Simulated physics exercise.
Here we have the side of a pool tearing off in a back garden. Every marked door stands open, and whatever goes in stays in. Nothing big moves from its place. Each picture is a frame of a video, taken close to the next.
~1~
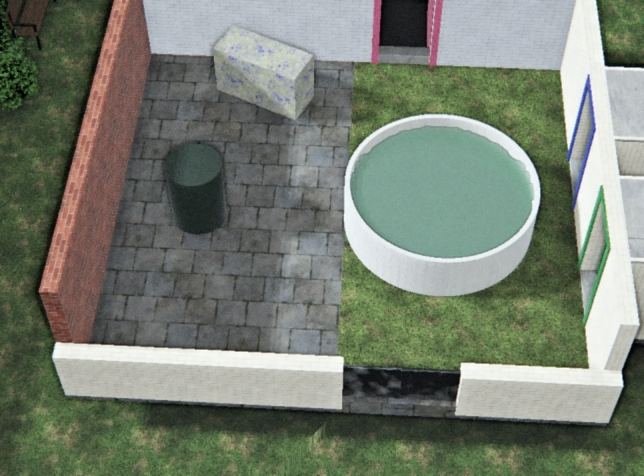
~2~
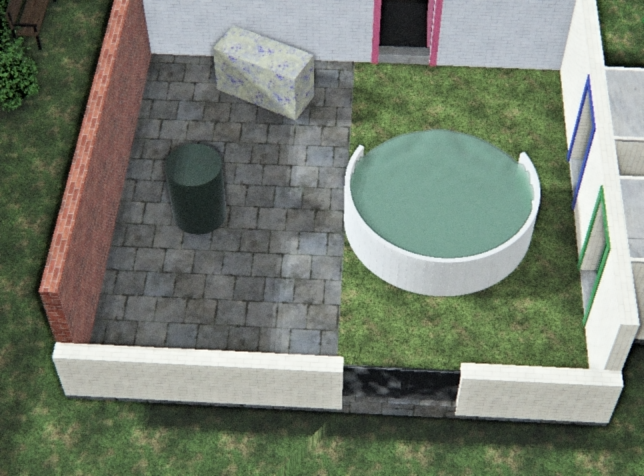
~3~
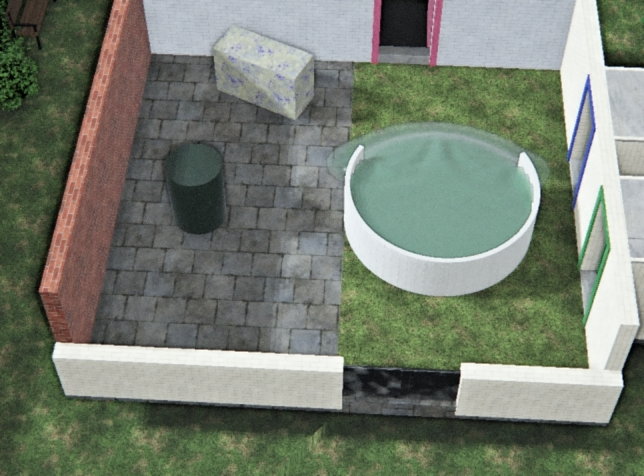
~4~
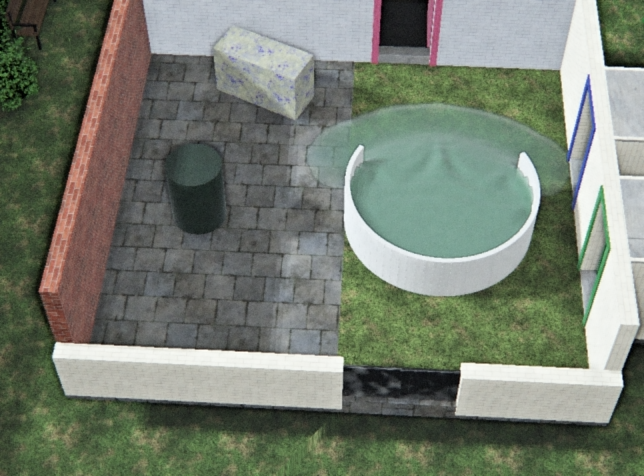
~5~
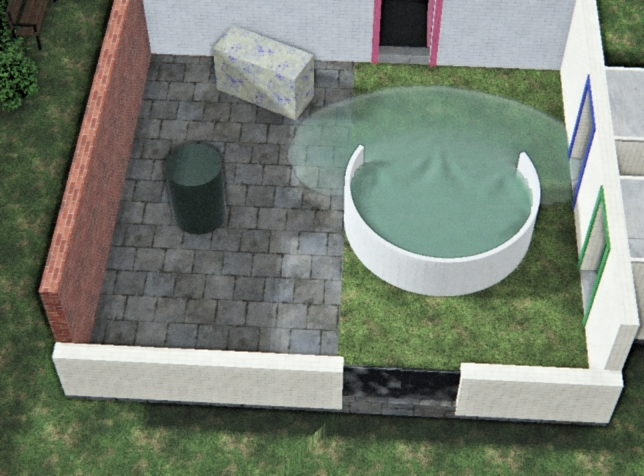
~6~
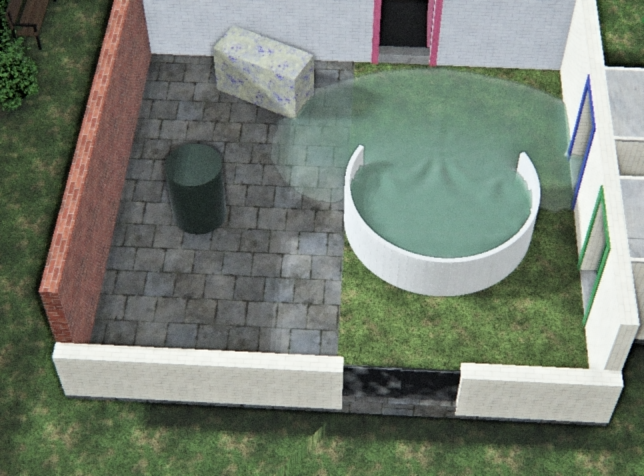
Green water pouring through a gap in the far side of a round white pool, spreading over grass and grey paving.
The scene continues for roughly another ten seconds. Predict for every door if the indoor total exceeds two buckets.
Prediction: The pink door exceeds it, the green door exceeds it, the blue door exceeds it.
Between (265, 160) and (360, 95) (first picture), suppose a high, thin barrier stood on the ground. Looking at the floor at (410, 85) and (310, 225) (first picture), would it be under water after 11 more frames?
Note: Point one drenched, point two drenched.
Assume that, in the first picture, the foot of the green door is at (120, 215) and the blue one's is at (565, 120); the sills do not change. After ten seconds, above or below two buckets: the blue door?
Well, blue breaks the limit, as far as I can tell.
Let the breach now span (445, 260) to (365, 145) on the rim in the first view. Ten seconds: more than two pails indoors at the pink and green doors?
As it turns out, the pink one remains below while the green one rises above.
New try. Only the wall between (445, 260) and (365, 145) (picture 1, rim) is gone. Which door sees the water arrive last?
My pick: The one in blue.
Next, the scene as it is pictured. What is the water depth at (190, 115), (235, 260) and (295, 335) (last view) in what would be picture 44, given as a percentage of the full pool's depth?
In order: About 6, 10 and 4 in a hundred.
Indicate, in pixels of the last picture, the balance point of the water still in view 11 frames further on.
Near pixel (425, 142).
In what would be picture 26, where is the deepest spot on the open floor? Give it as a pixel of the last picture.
Approximate pixel: (262, 75).
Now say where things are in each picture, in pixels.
The round tank at (442, 188) is whole and still, in the first frame.
Water pours out on the round tank's far side and has run to a hidden place, in the second frame.
The front is at (331, 166), out from the gap on the round tank's far side, in the third frame.
The front is at (310, 154), out from the gap on the round tank's far side, in the fourth frame.
The front is at (292, 156), out from the gap on the round tank's far side, in the fifth frame.
The front is at (277, 158), out from the gap on the round tank's far side, in the sixth frame.
A moment on, water covers 35 % of the floor; the pink door under two buckets in, the green door not reached, the blue door under two buckets in.
Next, water covers 45 % of the floor; the pink door far over two buckets in, the green door not reached, the blue door over two buckets in.
Then, water covers 50 % of the floor; the pink door far over two buckets in, the green door not reached, the blue door over two buckets in.
Later, water covers 95 % of the floor; the pink door far over two buckets in, the green door over two buckets in, the blue door far over two buckets in.
In the end, water covers 100 % of the floor; the pink door far over two buckets in, the green door over two buckets in, the blue door far over two buckets in.
